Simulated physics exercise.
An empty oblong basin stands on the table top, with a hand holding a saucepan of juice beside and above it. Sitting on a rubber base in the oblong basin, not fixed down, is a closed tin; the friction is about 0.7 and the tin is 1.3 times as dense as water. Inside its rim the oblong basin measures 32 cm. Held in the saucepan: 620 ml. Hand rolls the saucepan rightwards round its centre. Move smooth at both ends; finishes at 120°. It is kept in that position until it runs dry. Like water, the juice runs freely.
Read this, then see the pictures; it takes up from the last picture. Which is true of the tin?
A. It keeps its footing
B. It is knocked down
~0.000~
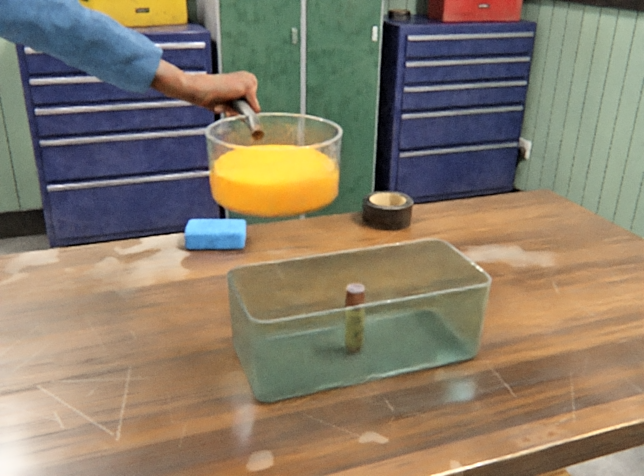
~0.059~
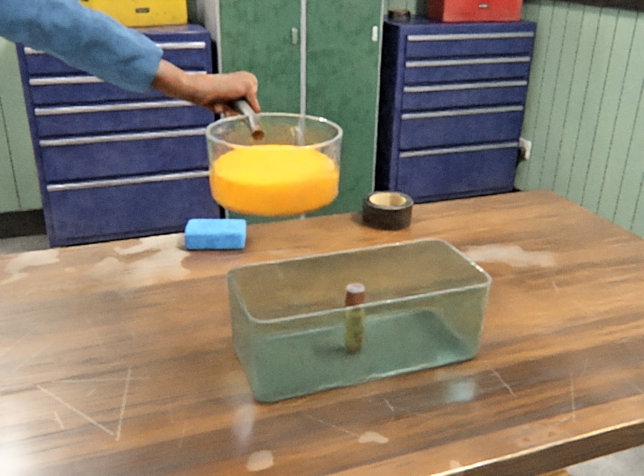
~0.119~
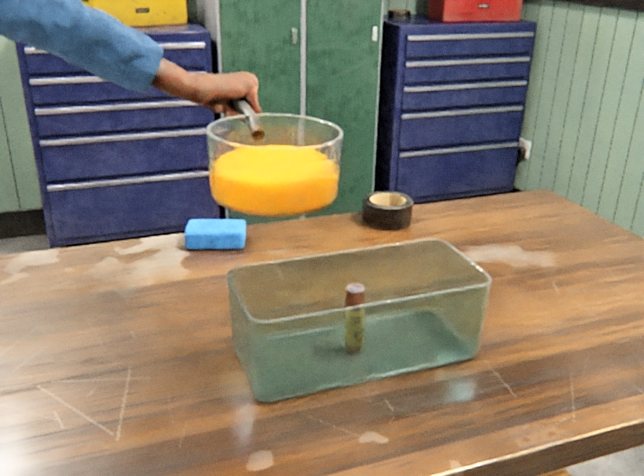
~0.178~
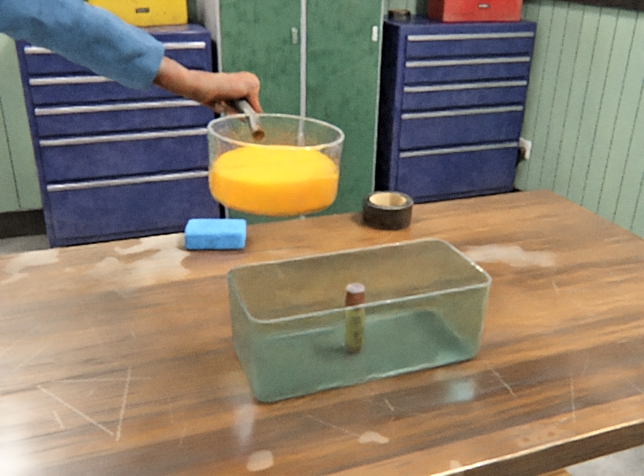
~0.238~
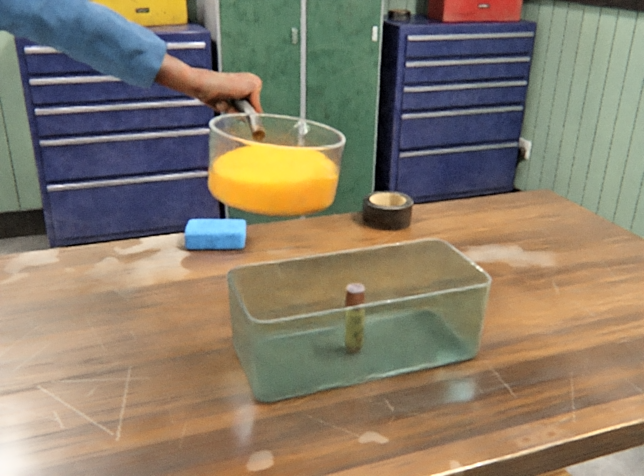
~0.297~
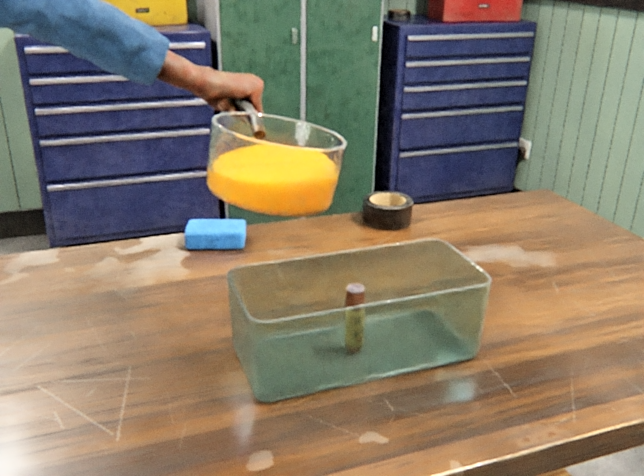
It keeps its footing (A).
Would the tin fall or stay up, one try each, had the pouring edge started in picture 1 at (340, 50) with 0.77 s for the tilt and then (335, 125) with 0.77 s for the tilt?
Try 1: Tipped over; try 2: Tipped over.
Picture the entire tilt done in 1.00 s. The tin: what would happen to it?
In that case the tin overturns.
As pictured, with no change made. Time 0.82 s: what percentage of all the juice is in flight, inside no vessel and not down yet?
Close to 26 per cent, I'd say.
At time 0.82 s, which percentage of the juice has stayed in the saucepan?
68 %.
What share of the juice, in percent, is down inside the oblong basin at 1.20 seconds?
The fraction sits near 78 in a hundred.
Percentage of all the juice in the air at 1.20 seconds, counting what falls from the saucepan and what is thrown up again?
About 12 percent.
After 0.82 s the tilt is 66° and 69 per cent is still to pour; the tin stands where it began.
After 1.20 s the tilt is 106° and 9 per cent is still to pour; the tin stands where it began.
After 1.60 s the tilt is 120° and 0 per cent is still to pour; the tin stands where it began.
After 2.04 s the tilt is 120° and 0 per cent is still to pour; the tin stands 1 cm from where it began.
In the end the tin stands where it began.
